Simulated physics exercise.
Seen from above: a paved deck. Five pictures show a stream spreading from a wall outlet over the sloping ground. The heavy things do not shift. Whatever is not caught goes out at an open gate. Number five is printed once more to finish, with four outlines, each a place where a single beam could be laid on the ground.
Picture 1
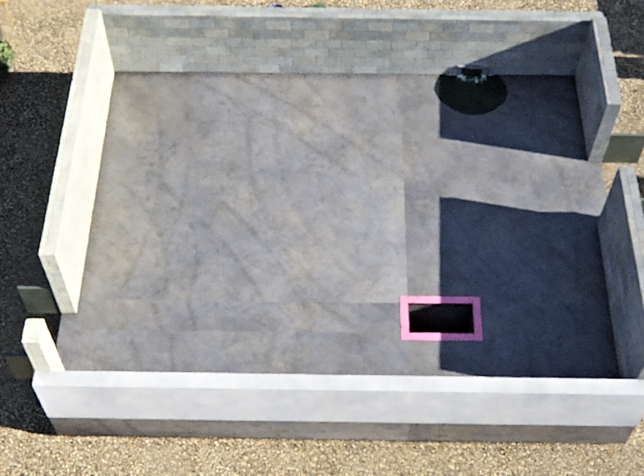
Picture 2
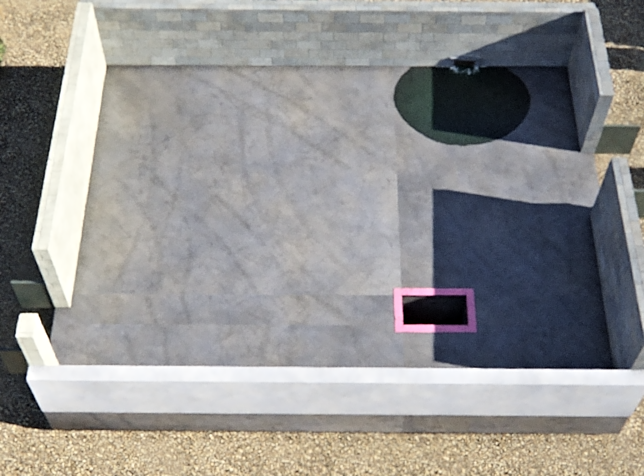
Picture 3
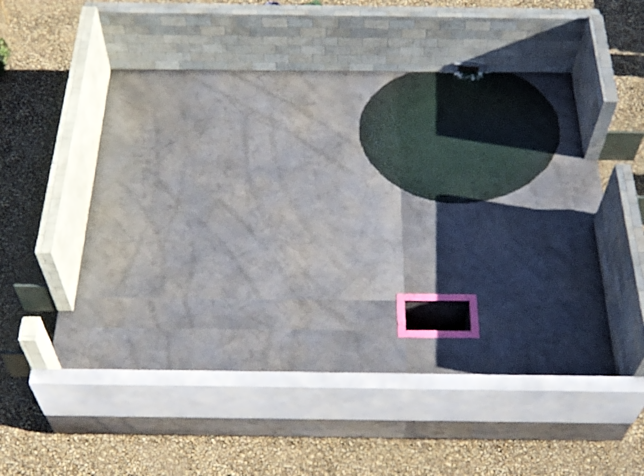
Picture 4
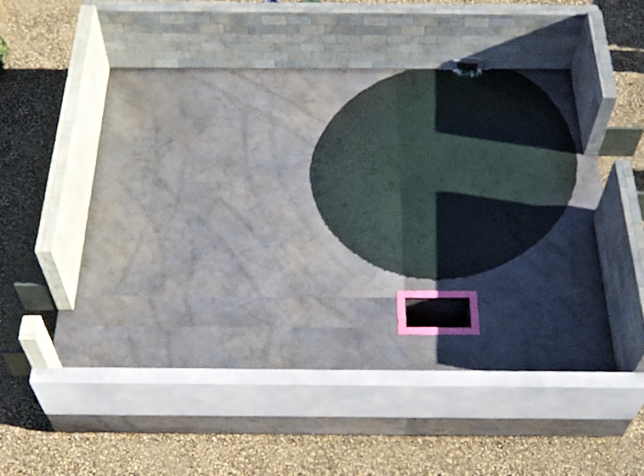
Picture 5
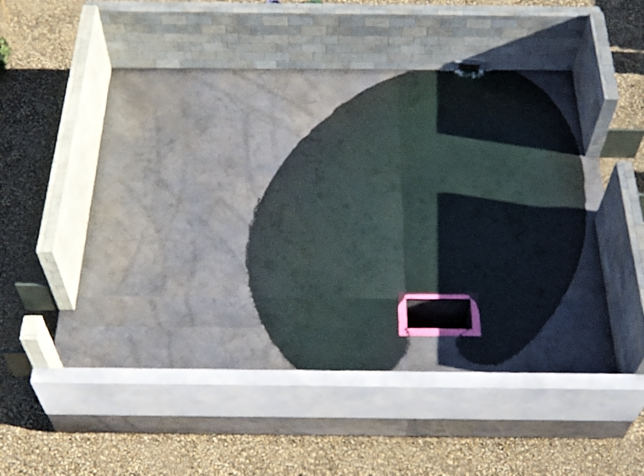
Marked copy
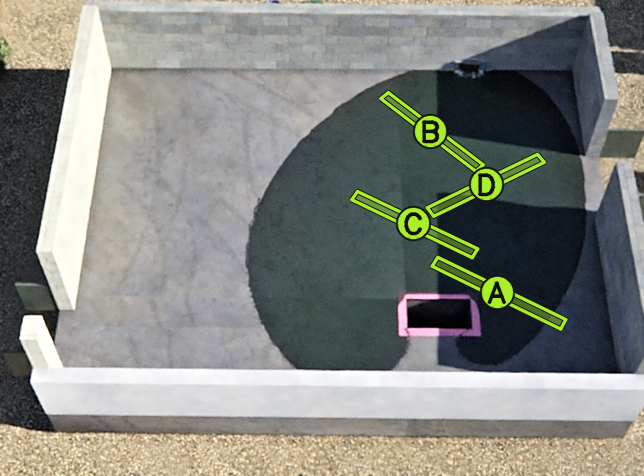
Dark water spreads from the back wall across a walled paved deck, reaching the pink drain.
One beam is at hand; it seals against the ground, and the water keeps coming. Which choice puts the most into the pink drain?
Spot B does it best.
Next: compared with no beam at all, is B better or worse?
Spot B is worse.
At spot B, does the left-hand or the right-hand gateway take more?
More leaves on the left.
On the marked copy, A from (434, 261) to (563, 324); B from (384, 95) to (479, 168); C from (354, 195) to (474, 253); D from (430, 211) to (540, 158).
If A is chosen, about 6 % of the stream goes into the pink drain, about 90 % out by the gates.
If B is chosen, about 21 % of the stream goes into the pink drain, about 74 % out by the gates.
If C is chosen, about 10 % of the stream goes into the pink drain, about 86 % out by the gates.
If D is chosen, about 8 % of the stream goes into the pink drain, about 88 % out by the gates.
